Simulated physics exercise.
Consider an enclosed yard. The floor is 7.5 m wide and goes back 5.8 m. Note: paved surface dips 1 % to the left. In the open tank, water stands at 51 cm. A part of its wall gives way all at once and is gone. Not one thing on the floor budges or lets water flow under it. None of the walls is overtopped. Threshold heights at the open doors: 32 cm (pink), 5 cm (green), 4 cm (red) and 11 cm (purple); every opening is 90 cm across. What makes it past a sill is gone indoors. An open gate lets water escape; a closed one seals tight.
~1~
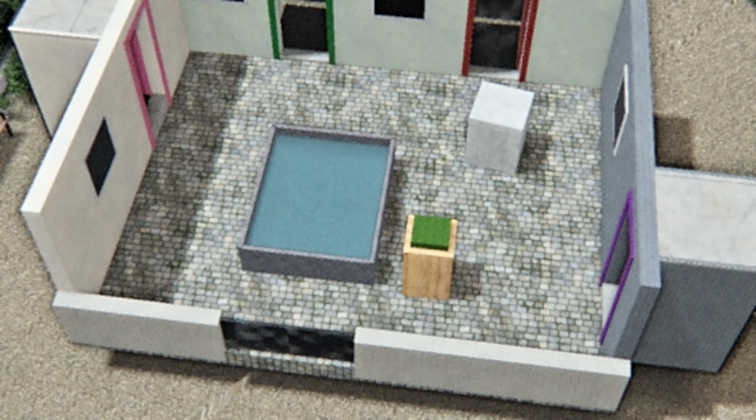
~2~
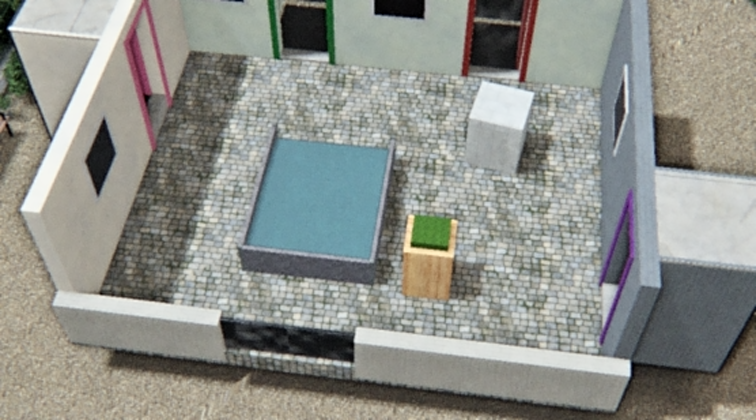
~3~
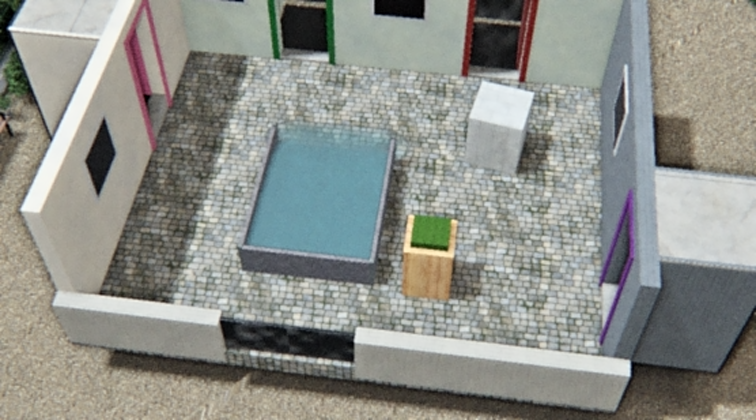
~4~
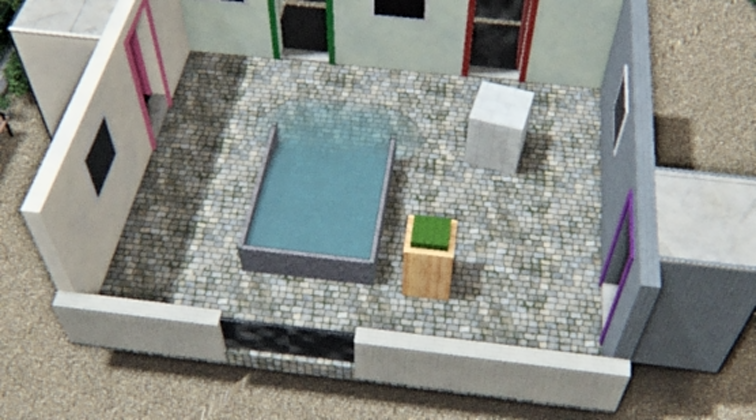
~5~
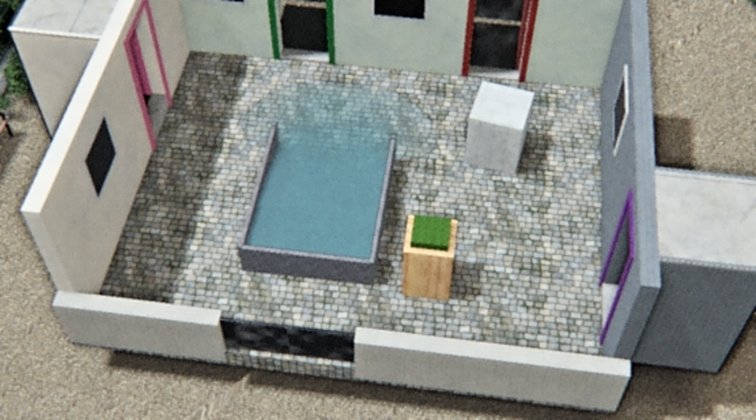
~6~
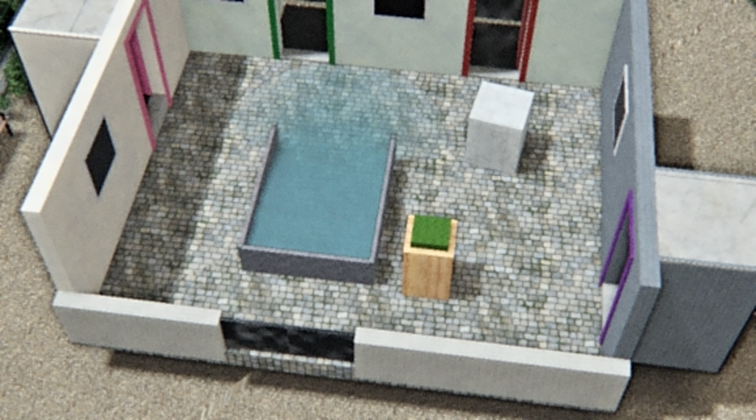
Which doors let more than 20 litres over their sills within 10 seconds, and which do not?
One by one: The pink door undershoots the limit; the green door overshoots the limit; the red door overshoots the limit; the purple door undershoots the limit.
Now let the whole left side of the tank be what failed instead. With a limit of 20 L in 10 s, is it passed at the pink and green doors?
Checking each door against the limit: Pink does not exceed it, green tops it.
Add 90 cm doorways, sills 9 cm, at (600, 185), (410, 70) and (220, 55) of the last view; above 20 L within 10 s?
Well, the first is on the low side, the second is on the high side, and the third is on the high side.
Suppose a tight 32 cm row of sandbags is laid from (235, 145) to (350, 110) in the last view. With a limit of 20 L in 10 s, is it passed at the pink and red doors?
Pink within the limit, red exceeded.
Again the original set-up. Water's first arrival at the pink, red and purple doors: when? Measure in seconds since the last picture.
Pink: 2.2 s; red: 0.9 s; purple: 4.0 s.
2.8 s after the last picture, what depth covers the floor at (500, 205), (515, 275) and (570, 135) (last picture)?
Close to 0, 0 and 4 centimetres.
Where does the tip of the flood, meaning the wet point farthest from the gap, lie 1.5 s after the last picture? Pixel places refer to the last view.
At about (556, 87).
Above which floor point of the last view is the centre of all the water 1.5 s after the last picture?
Centre: Approx. (337, 150) px.
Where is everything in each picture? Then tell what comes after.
In the first picture, still water, 51 cm deep, in the open tank at (320, 193).
In the second picture, water pours out on the open tank's far side and has run 1.0 m, to a hidden place; typically 10 cm deep outside, 51 cm at the open tank's back.
In the third picture, water pours out on the open tank's far side and has run 1.2 m, to a hidden place; typically 10 cm deep outside, 51 cm at the open tank's back.
In the fourth picture, water pours out on the open tank's far side and has run 1.5 m, to (416, 132); typically 8 cm deep outside, 51 cm at the open tank's back.
In the fifth picture, the front is at (285, 91), 1.8 m from the gap on the open tank's far side; 4.0 m2 of floor is under water; 51 cm left at the back of the open tank.
In the sixth picture, water pours out on the open tank's far side and has run 2.2 m, to (322, 66); typically 5 cm deep outside, 51 cm at the open tank's back.
Then, 0.7 s after the last picture water covers 20 % of the floor and is deepest (33 cm) near (355, 69); pink door not reached, green door 17 cm at the sill, 36 L in, red door not reached, purple door not reached.
Then, 1.5 s after the last picture water covers 25 % of the floor and is deepest (31 cm) near (354, 76); pink door not reached, green door 24 cm at the sill, 130 L in, red door 10 cm at the sill, 2 L in, purple door not reached.
Then, 2.8 s after the last picture water covers 40 % of the floor and is deepest (29 cm) near (190, 53); pink door 7 cm at the sill, 0 L in, green door 18 cm at the sill, 264 L in, red door 9 cm at the sill, 22 L in, purple door not reached.
Then, 5.3 s after the last picture water covers 80 % of the floor and is deepest (16 cm) near (187, 60); pink door 9 cm at the sill, 0 L in, green door 9 cm at the sill, 343 L in, red door 6 cm at the sill, 36 L in, purple door 2 cm at the sill, 0 L in.
Then, 9.3 s after the last picture water covers 95 % of the floor and is deepest (10 cm) near (89, 321); pink door 7 cm at the sill, 0 L in, green door 6 cm at the sill, 360 L in, red door 5 cm at the sill, 58 L in, purple door 2 cm at the sill, 0 L in.
